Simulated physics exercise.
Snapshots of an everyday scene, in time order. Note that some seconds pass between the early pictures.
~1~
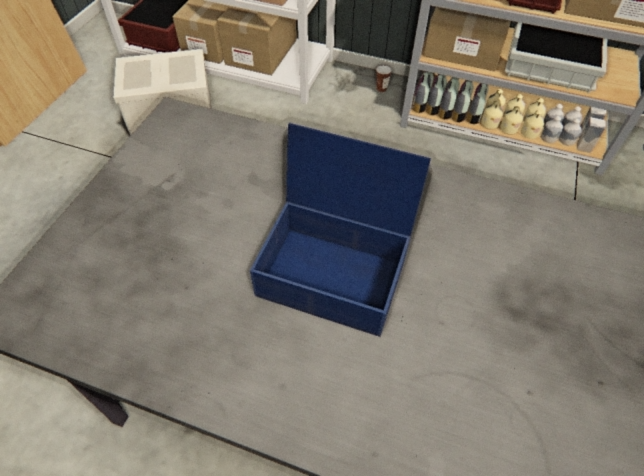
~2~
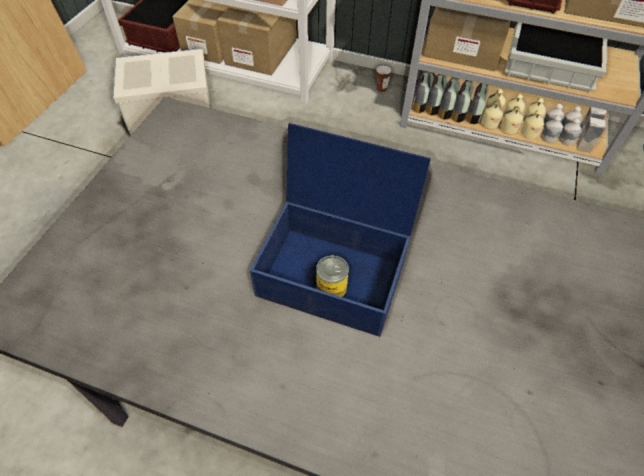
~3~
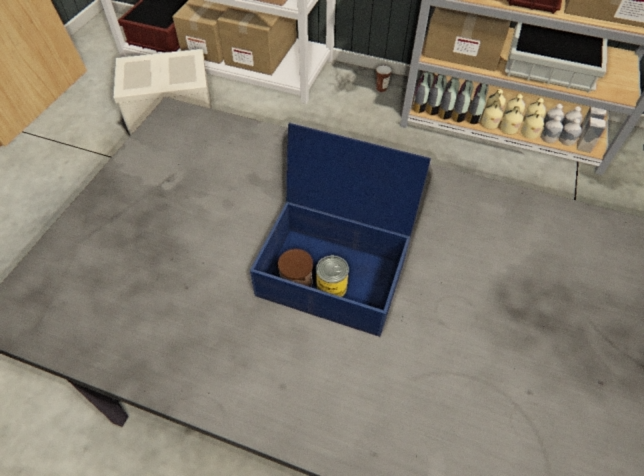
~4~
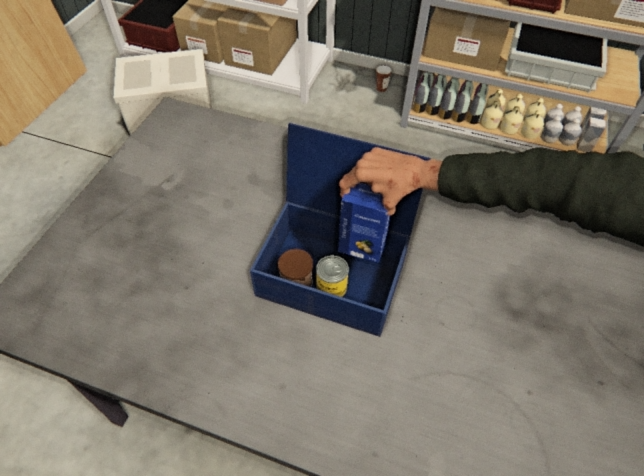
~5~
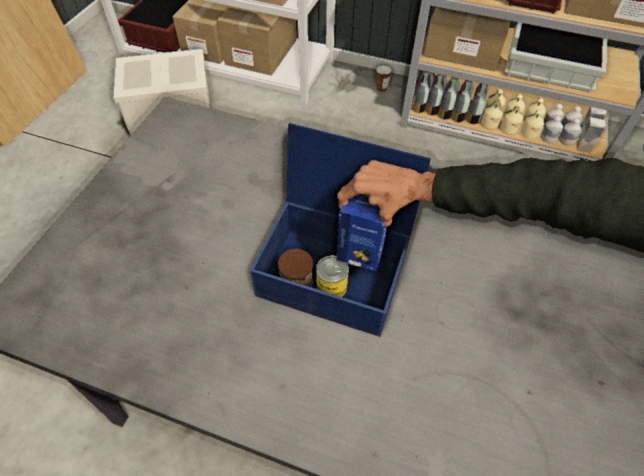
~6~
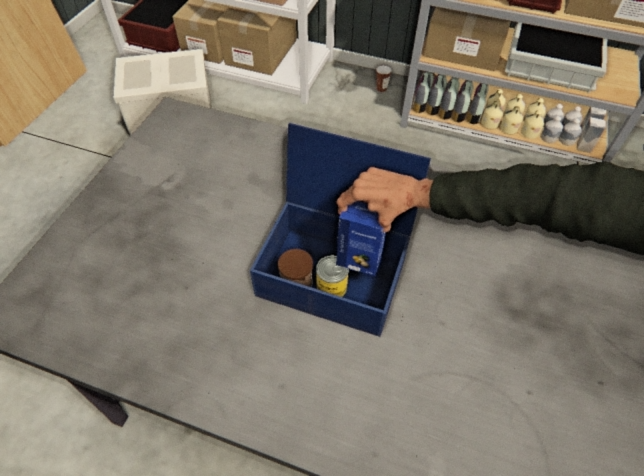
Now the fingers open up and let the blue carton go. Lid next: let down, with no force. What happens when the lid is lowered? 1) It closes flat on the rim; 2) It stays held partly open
2, it stays held partly open.
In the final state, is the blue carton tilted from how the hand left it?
By the end the blue carton has leaned over.
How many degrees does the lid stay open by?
Near 80° up from the rim.
Then, 0.30 s past the last view, blue carton rocked 38° from its first pose near (380, 243).
Then, 0.80 s past the last view, lid starting down; blue carton rocked 50° from its first pose near (378, 247).
Finally, lid 80° above the rim; down or leaning hard in the box, blue carton; the other 2 still in place. Final places as the last picture's camera would see them, blue carton near (378, 247).
